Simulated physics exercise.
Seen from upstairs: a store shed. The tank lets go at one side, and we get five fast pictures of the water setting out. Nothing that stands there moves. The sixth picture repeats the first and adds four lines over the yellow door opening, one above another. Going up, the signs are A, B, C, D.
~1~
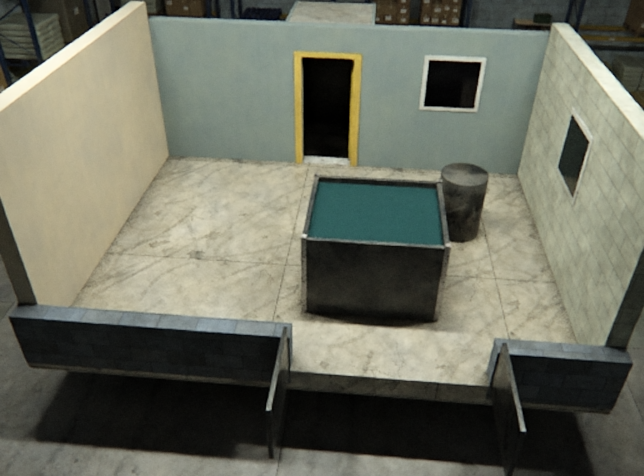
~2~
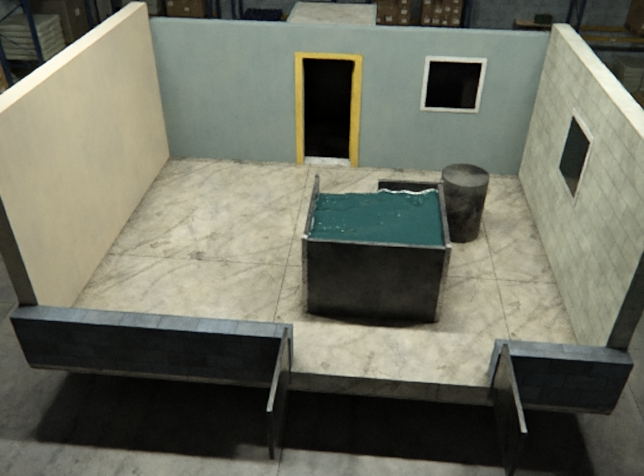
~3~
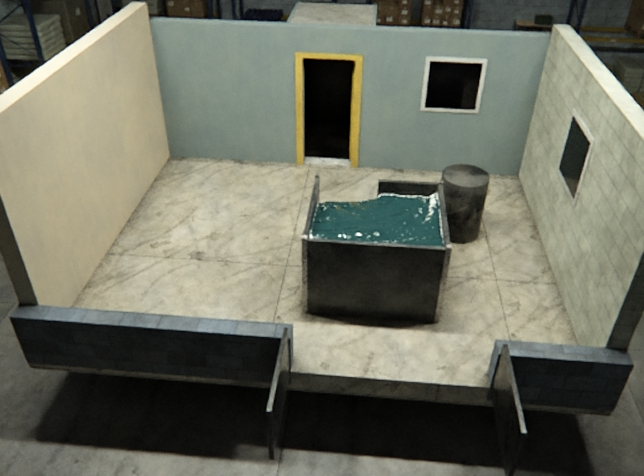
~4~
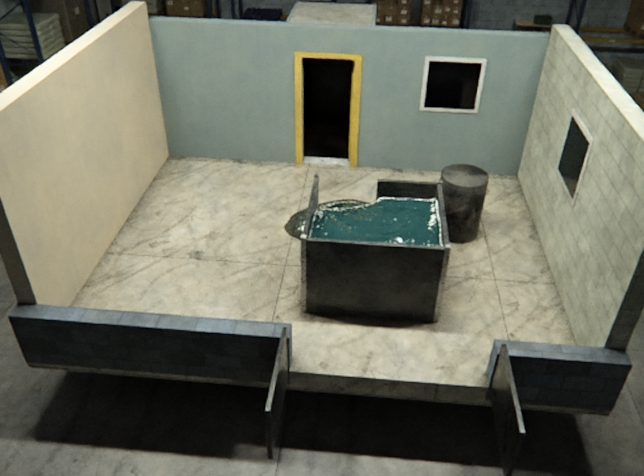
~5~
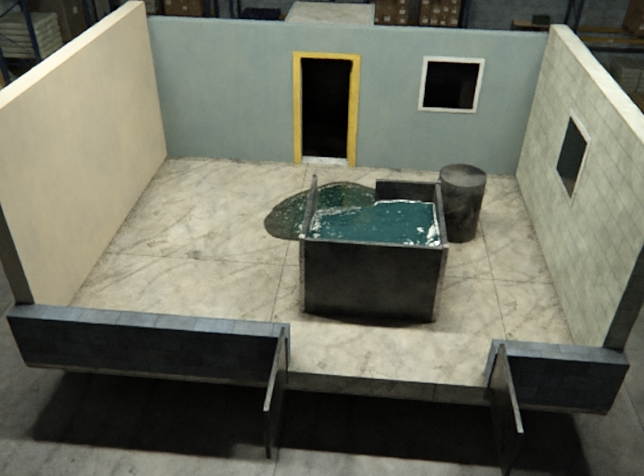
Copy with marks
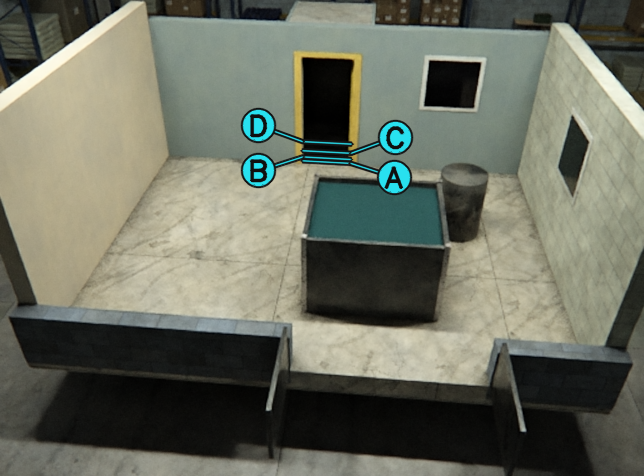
At first, a dark tank of still green water stands beside a round drum in a roofless room with a yellow doorway. The back of the tank opens, and the water surface drops and churns with white flecks. Water then emerges behind the tank and spreads leftward across the pale floor in a widening puddle.
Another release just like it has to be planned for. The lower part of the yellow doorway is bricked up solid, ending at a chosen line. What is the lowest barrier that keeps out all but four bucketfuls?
D will do.
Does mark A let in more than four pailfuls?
Yes, that goes wrong.
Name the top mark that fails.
The answer is C.
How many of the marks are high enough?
One.
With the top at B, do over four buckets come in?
Yes, that goes wrong.
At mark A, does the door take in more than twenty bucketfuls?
Yes, clearly.
In cyan, A at (326, 162); B at (326, 158); C at (326, 151); D at (326, 142); from the bottom up A, B, C, D.
With A, dozens of bucketfuls pour in.
With B, dozens of bucketfuls pour in.
With C, about 14 bucketfuls get in.
With D, a bucket or two gets in.
